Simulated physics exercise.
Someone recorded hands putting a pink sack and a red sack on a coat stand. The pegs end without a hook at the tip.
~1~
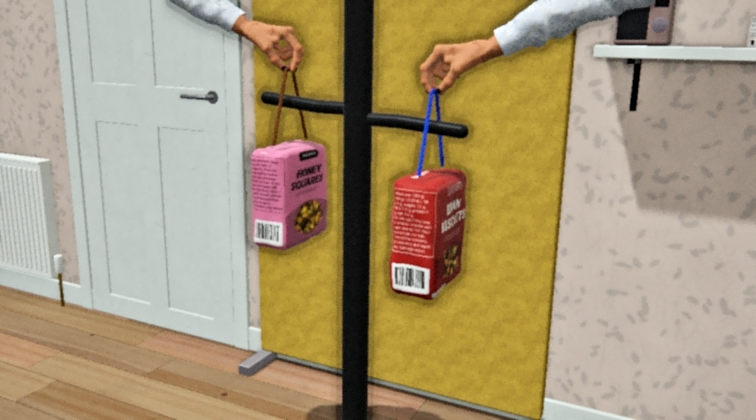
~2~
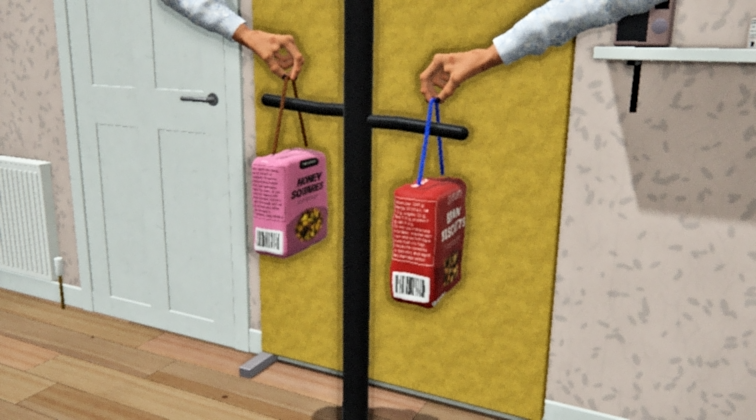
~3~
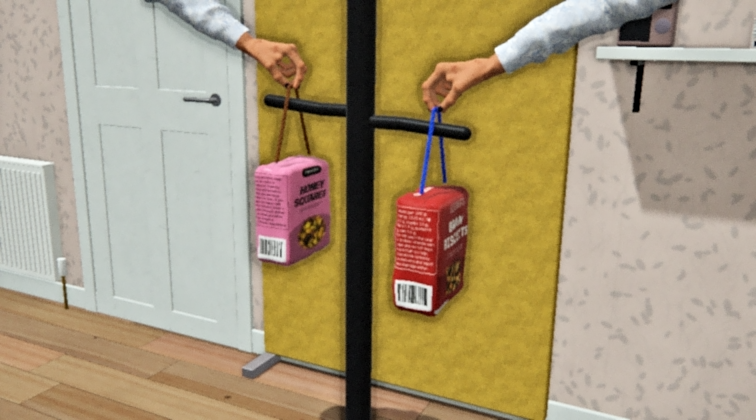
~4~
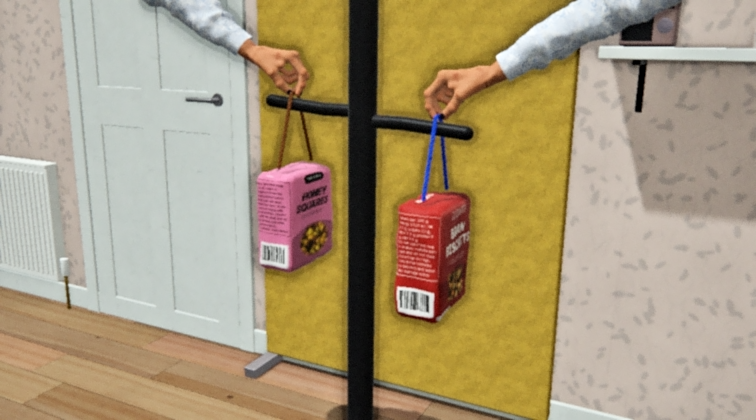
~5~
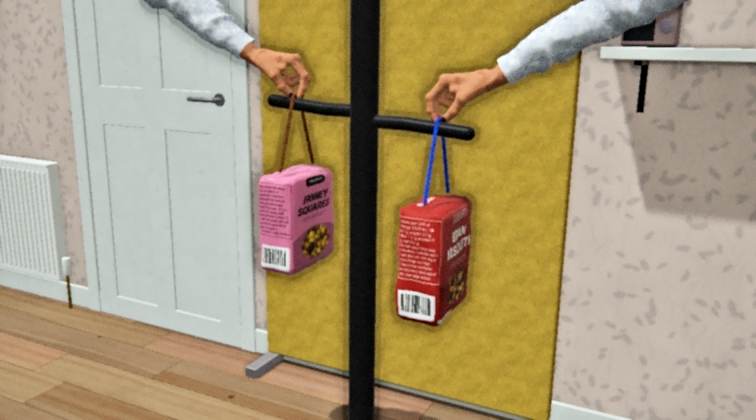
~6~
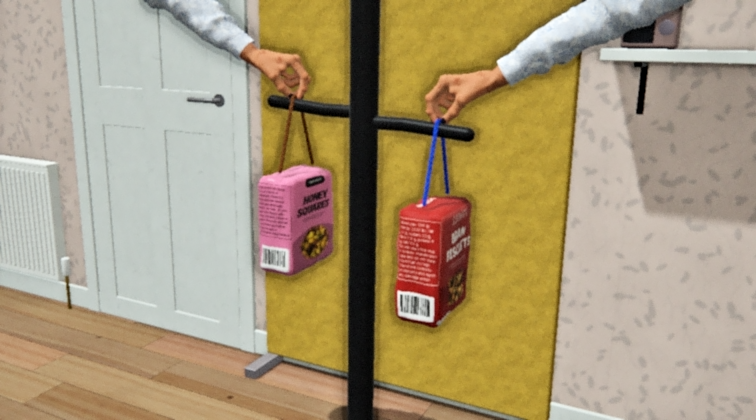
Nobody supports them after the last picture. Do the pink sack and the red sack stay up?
One by one: The pink sack remains up, the red sack remains up.
Then, 0.30 s after the last picture, pink sack hanging near (298, 219); red sack hanging near (434, 260).
At rest, pink sack hanging near (298, 221); red sack hanging near (434, 260). The pink sack remains on its peg and the red sack stays hanging.
